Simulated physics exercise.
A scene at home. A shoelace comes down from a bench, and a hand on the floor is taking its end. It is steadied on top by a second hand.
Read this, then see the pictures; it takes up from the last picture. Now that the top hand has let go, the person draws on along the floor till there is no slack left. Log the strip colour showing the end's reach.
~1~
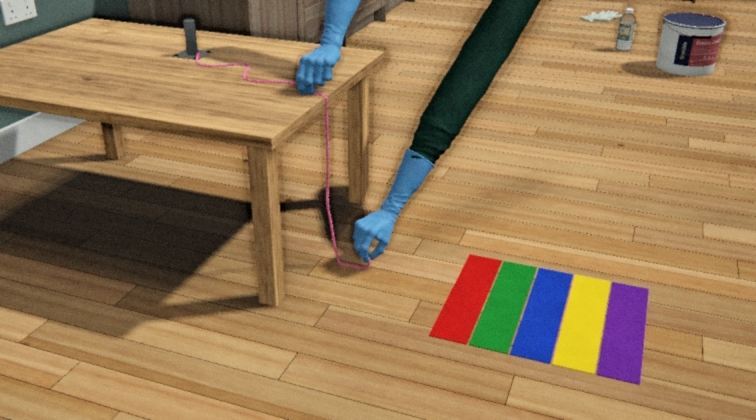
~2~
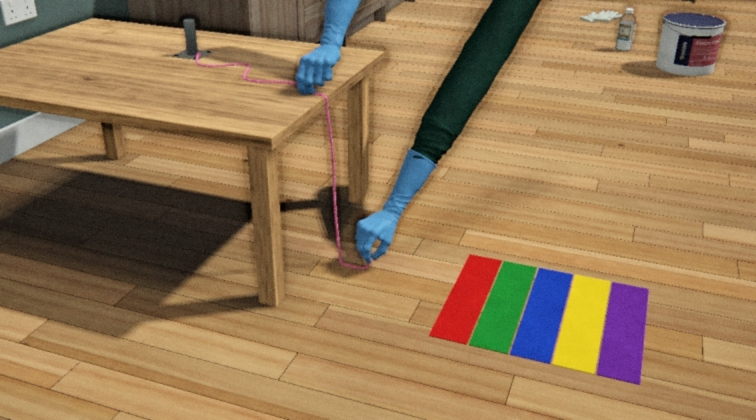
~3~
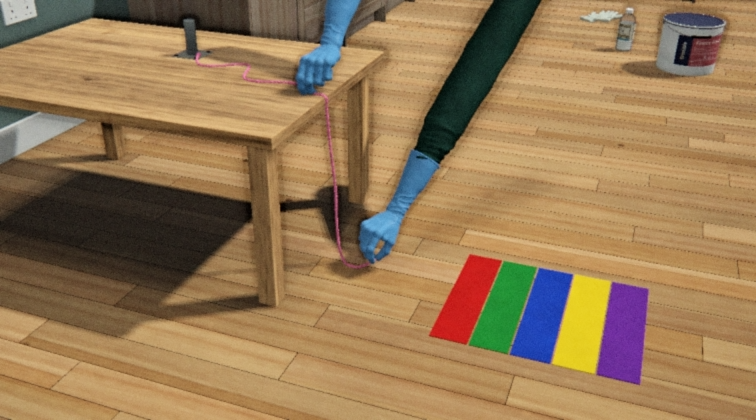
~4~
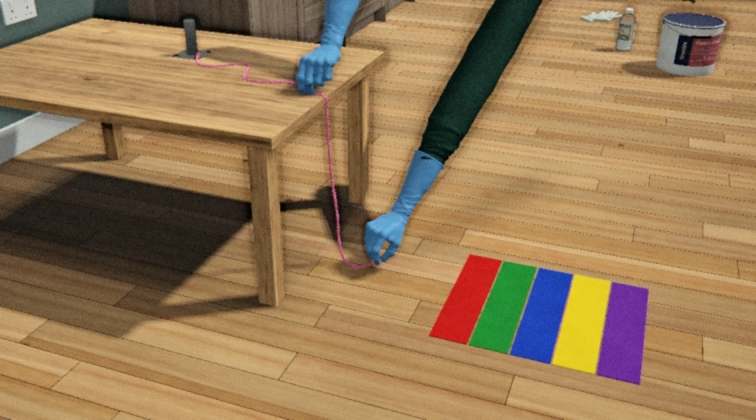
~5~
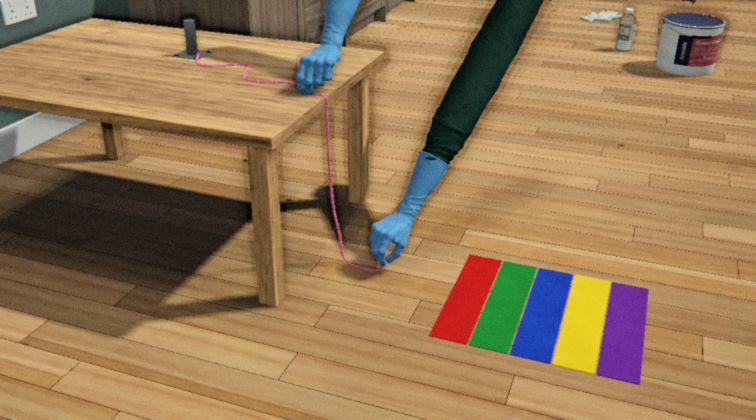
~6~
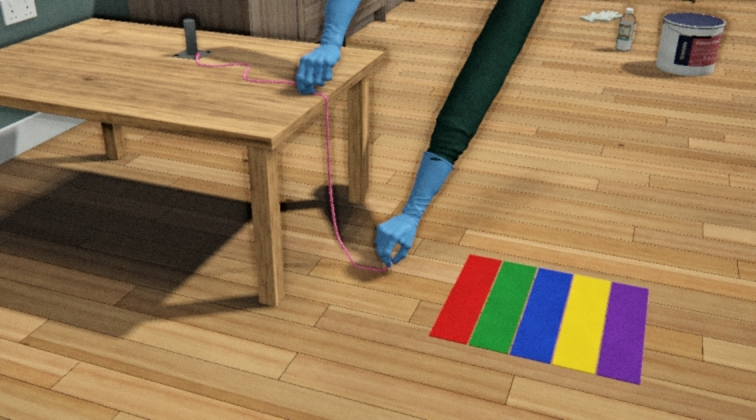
Reach: Blue strip.
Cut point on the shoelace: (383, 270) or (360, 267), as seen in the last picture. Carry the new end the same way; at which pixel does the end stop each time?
Case by case: Roughly (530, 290), then roughly (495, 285).
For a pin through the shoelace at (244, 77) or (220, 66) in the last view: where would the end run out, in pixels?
It ends up at (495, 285) the first time and at (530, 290) the second time.
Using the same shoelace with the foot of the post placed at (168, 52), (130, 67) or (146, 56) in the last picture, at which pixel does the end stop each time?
First try about (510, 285), second about (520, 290), third about (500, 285).
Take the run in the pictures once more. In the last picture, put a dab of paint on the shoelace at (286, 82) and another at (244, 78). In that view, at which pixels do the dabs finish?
The first settles around (328, 88), the second around (291, 79).
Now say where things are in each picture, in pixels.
In the first picture, end (369, 258); red (455, 323); green (495, 332); blue (535, 341); yellow (577, 350); purple (621, 360).
In the second picture, end (372, 259); shoelace through (199, 65) (248, 70) (286, 82) (327, 114) (334, 181) (339, 246).
In the third picture, end (375, 259).
In the fourth picture, end (380, 260); shoelace through (199, 65) (248, 70) (286, 82) (327, 114) (332, 181) (340, 246).
In the fifth picture, end (386, 261).
In the sixth picture, end (391, 263); shoelace through (199, 65) (248, 70) (286, 82) (326, 114) (330, 180) (343, 246).
Soon after, end near (490, 283); over green.
Then, end near (528, 290); over blue.
At full stretch, end near (552, 295); over blue. The end stops over the blue strip.
